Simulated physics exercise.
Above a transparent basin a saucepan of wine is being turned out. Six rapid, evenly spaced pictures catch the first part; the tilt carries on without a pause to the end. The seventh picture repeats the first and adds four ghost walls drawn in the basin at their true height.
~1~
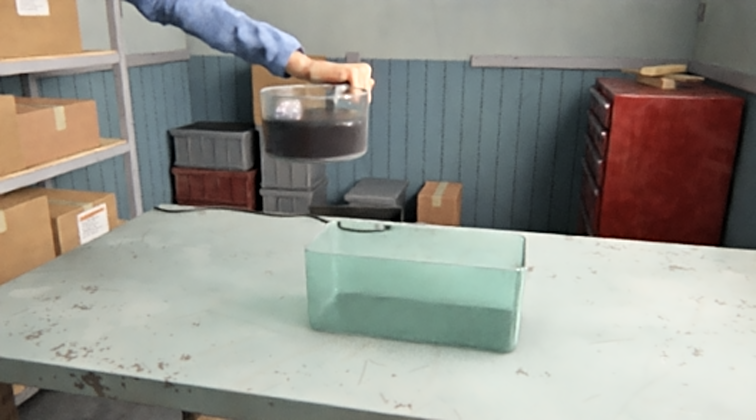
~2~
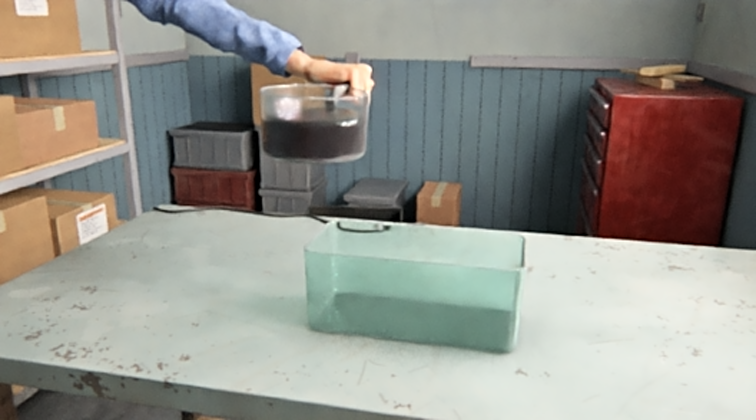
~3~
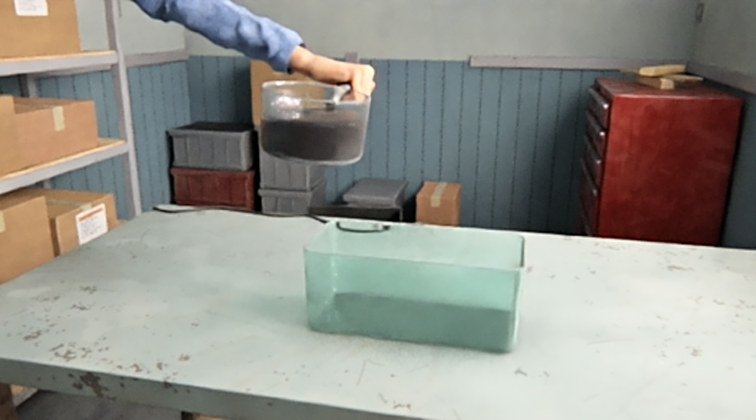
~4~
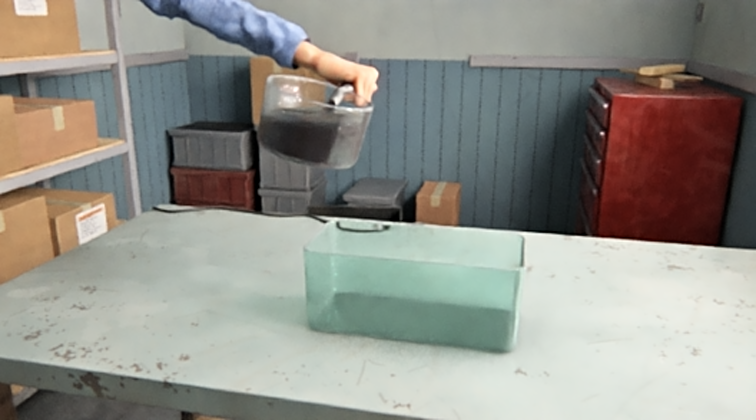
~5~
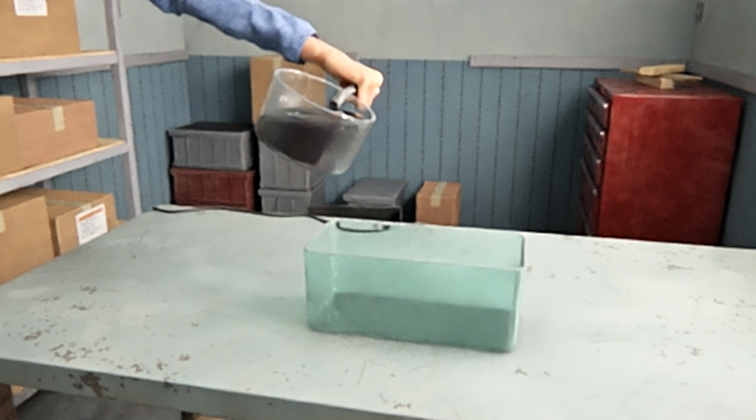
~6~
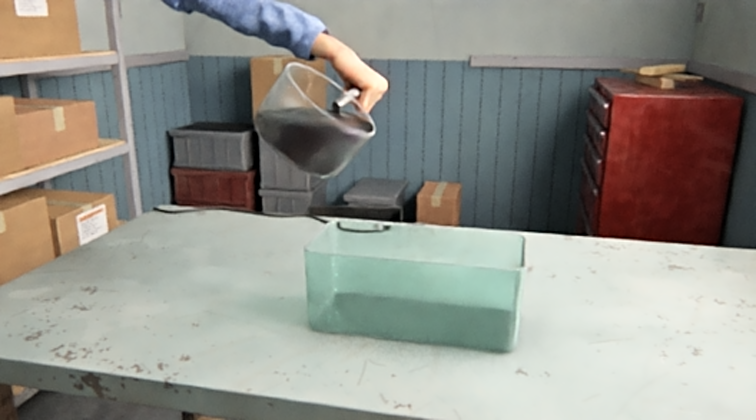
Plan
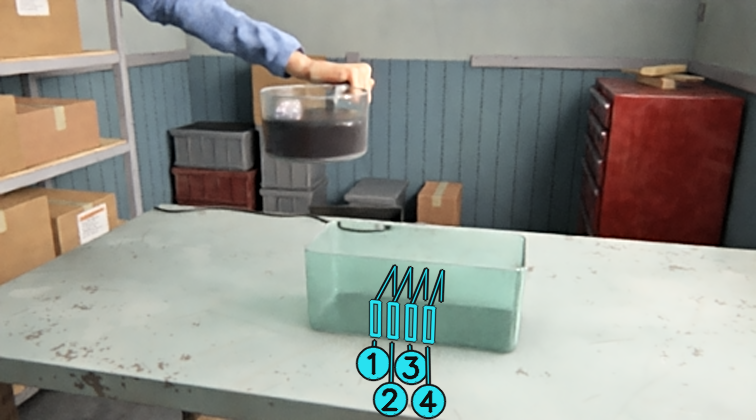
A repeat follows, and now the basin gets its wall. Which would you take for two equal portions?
Choose 2.
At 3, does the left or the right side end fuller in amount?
More ends on the left.
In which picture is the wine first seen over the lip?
In picture 6.
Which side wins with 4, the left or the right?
The left side.
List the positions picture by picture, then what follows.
Upright, lip at (365, 92); basin from (310, 326) to (517, 350); nothing has left yet, in the first frame.
Upright, lip at (365, 94); nothing has left yet, in the second frame.
Tipped about 7°, lip at (367, 99); nothing has left yet, in the third frame.
Tipped about 15°, lip at (370, 107); nothing has left yet, in the fourth frame.
Tipped about 26°, lip at (372, 119); nothing has left yet, in the fifth frame.
Tipped about 38°, lip at (372, 132); wine is over the lip, down to (372, 132), in the sixth frame.
In cyan, 1 at (374, 341); 2 at (392, 343); 3 at (409, 345); 4 at (427, 347).
For position 1, about 11 % ends left of the wall and 88 % right of it.
For position 2, about 48 % ends left of the wall and 51 % right of it.
For position 3, about 79 % ends left of the wall and 19 % right of it.
For position 4, about 91 % ends left of the wall and 6 % right of it; 4 % is lost outside.
